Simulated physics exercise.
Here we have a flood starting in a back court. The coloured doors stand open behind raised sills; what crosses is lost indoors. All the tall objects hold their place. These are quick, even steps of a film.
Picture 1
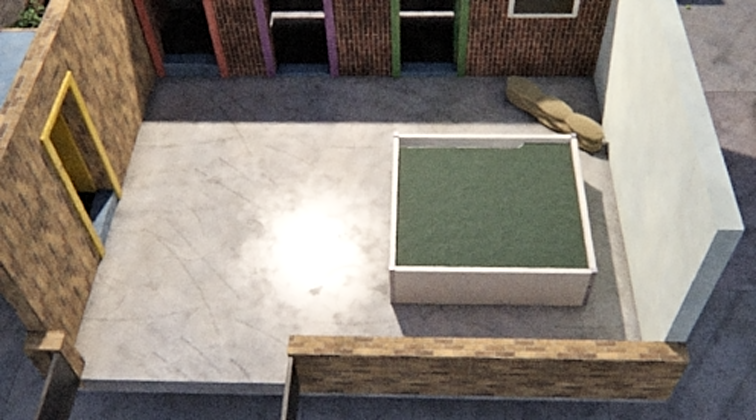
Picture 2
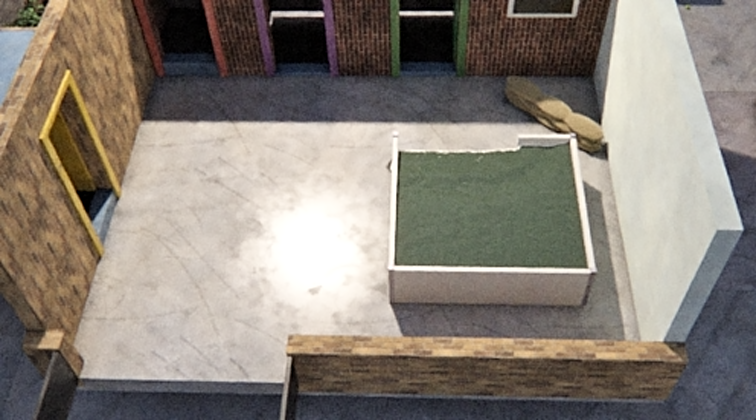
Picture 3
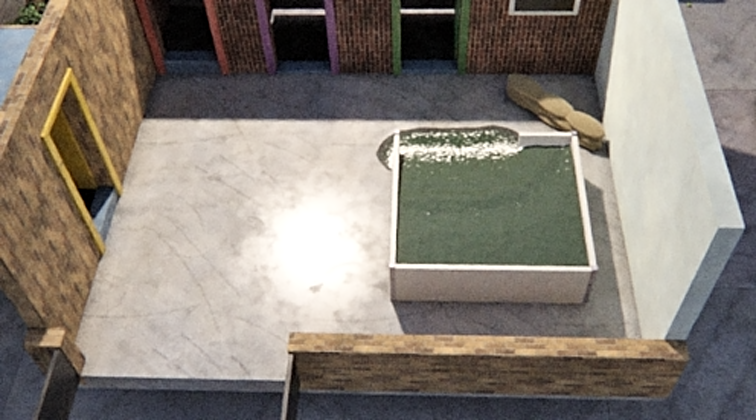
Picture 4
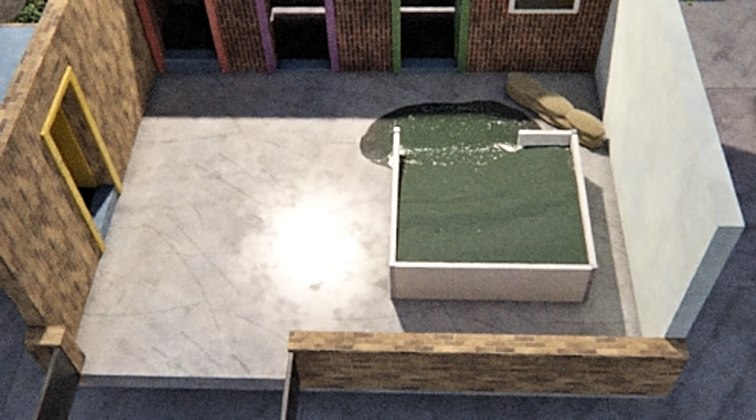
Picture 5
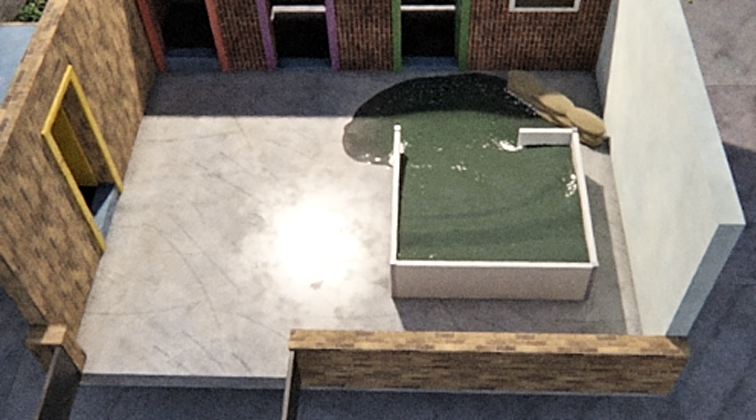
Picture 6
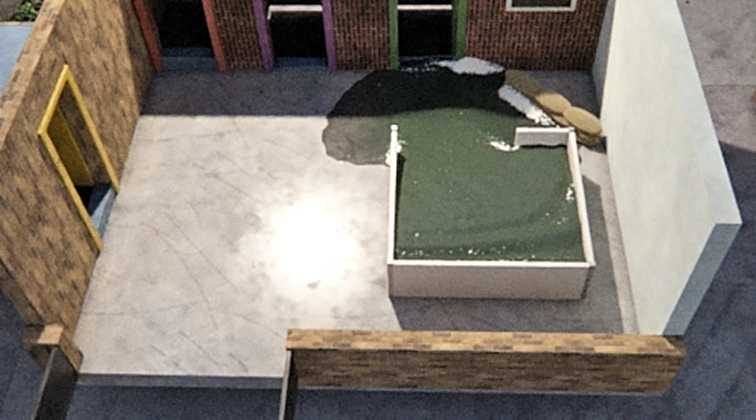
Dark green water poured out through a gap in the far side of a white-walled tank in a brick-walled court, then spread back and to the left across the paving, reaching the tan sandbags.
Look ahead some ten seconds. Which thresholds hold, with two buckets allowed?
One by one: The red door holds within the limit; the green door floods; the purple door floods; the yellow door holds within the limit.
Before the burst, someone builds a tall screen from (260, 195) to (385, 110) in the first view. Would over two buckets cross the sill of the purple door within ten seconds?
My reading: Purple door is under.
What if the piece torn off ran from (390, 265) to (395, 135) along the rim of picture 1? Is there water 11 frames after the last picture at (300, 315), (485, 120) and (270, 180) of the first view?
In turn: Under water, no water, wet.
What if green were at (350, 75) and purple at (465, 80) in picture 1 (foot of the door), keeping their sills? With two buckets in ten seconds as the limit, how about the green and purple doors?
Then: Green door is over, purple door passes that mark.
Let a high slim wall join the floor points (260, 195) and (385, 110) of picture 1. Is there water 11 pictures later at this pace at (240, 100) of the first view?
Verdict: Flooded.
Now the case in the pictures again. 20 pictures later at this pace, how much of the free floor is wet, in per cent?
Near 45 in a hundred.
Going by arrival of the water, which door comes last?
The yellow-painted one.
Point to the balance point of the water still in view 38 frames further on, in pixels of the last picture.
At about (387, 162).
A moment on, water covers 25 % of the floor; the red door not reached, the green door far over two buckets in, the purple door wet at the sill, nothing in, the yellow door not reached.
Next, water covers 30 % of the floor; the red door wet at the sill, nothing in, the green door far over two buckets in, the purple door under two buckets in, the yellow door not reached.
Then, water covers 45 % of the floor; the red door wet at the sill, nothing in, the green door far over two buckets in, the purple door over two buckets in, the yellow door not reached.
Later, water covers 75 % of the floor; the red door wet at the sill, nothing in, the green door far over two buckets in, the purple door over two buckets in, the yellow door wet at the sill, nothing in.
In the end, water covers 90 % of the floor; the red door wet at the sill, nothing in, the green door far over two buckets in, the purple door far over two buckets in, the yellow door wet at the sill, nothing in.
